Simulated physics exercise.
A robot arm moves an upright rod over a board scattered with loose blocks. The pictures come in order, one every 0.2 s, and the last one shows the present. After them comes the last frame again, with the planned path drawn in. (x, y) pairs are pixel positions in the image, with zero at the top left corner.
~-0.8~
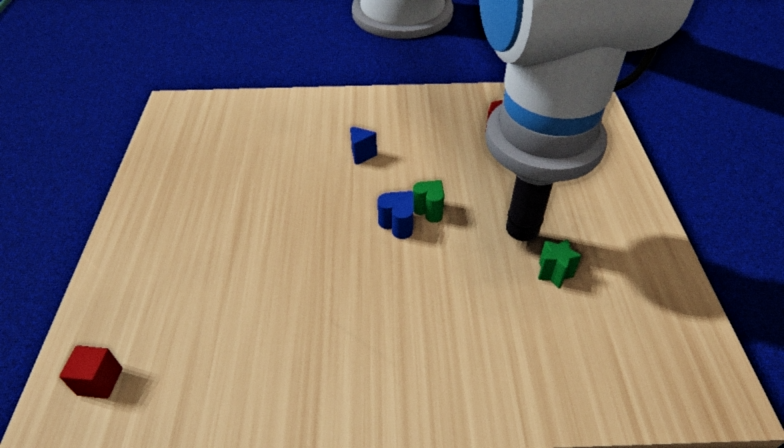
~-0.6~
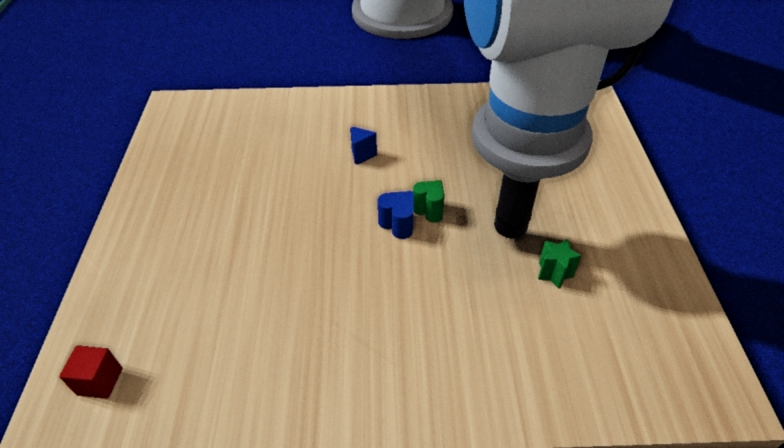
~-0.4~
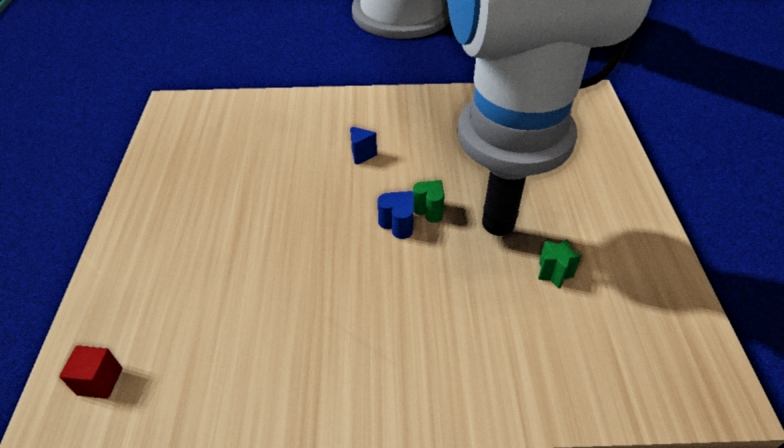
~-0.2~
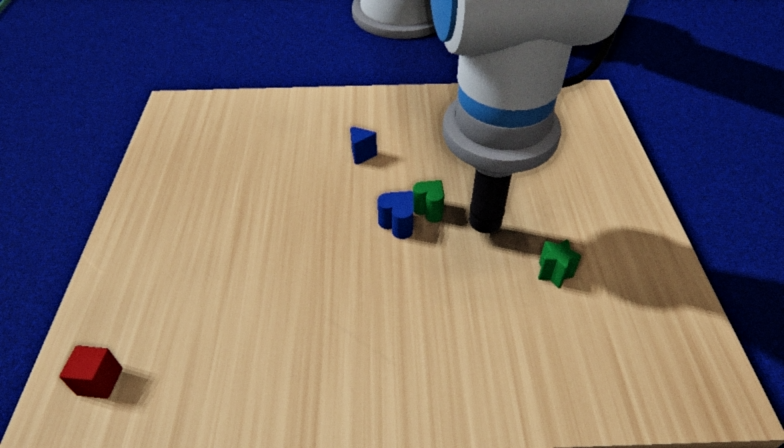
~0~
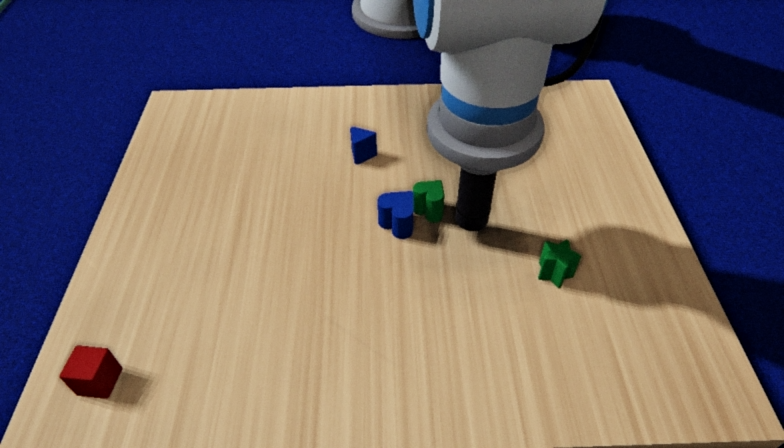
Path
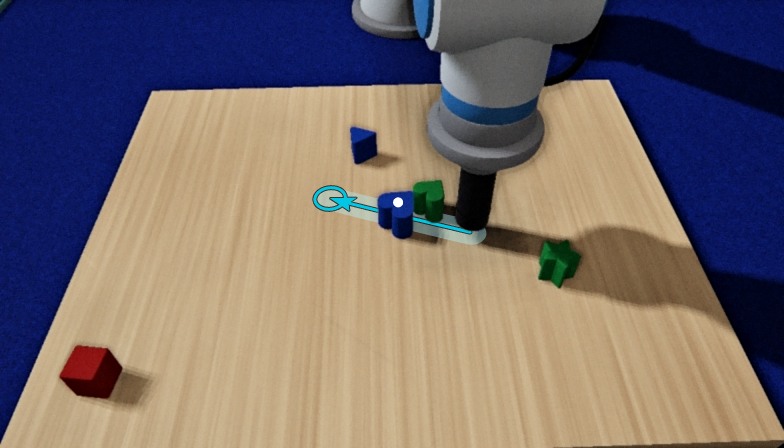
On a wooden board, a robot arm moves its black rod left among still blocks.
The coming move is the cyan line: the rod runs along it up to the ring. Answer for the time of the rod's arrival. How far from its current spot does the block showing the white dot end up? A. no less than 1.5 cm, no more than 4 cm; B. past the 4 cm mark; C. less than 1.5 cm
My pick is B.
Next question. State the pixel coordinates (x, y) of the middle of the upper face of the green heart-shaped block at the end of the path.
Its top centre is at about (401, 172).
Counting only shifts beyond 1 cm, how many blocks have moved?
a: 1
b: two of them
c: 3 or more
Answer: B.
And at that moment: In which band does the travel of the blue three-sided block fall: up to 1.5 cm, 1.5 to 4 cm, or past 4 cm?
The blue three-sided block ends up very close, under 1.5 cm away.
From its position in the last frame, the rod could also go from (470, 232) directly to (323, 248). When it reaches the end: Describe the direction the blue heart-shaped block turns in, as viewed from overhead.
It twists clockwise.
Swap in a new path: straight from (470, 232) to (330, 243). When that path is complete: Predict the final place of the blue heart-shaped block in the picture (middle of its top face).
The top centre is at (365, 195).
Drawn move, from (470, 232) to (330, 198); the dot is on the blue heart-shaped block.
The first path, step by step. One third of the way, rod at (421, 209); blue heart-shaped block at (390, 202), turned 20° anticlockwise; green heart-shaped block at (412, 177), turned 50° clockwise.
Two thirds of the way, rod at (373, 198); blue heart-shaped block at (346, 201), turned 45° anticlockwise; green heart-shaped block at (401, 172), turned 110° clockwise.
At the end, rod at (329, 187); blue three-sided block still; blue heart-shaped block at (335, 202), turned 70° anticlockwise; green heart-shaped block at (401, 172), turned 110° clockwise.
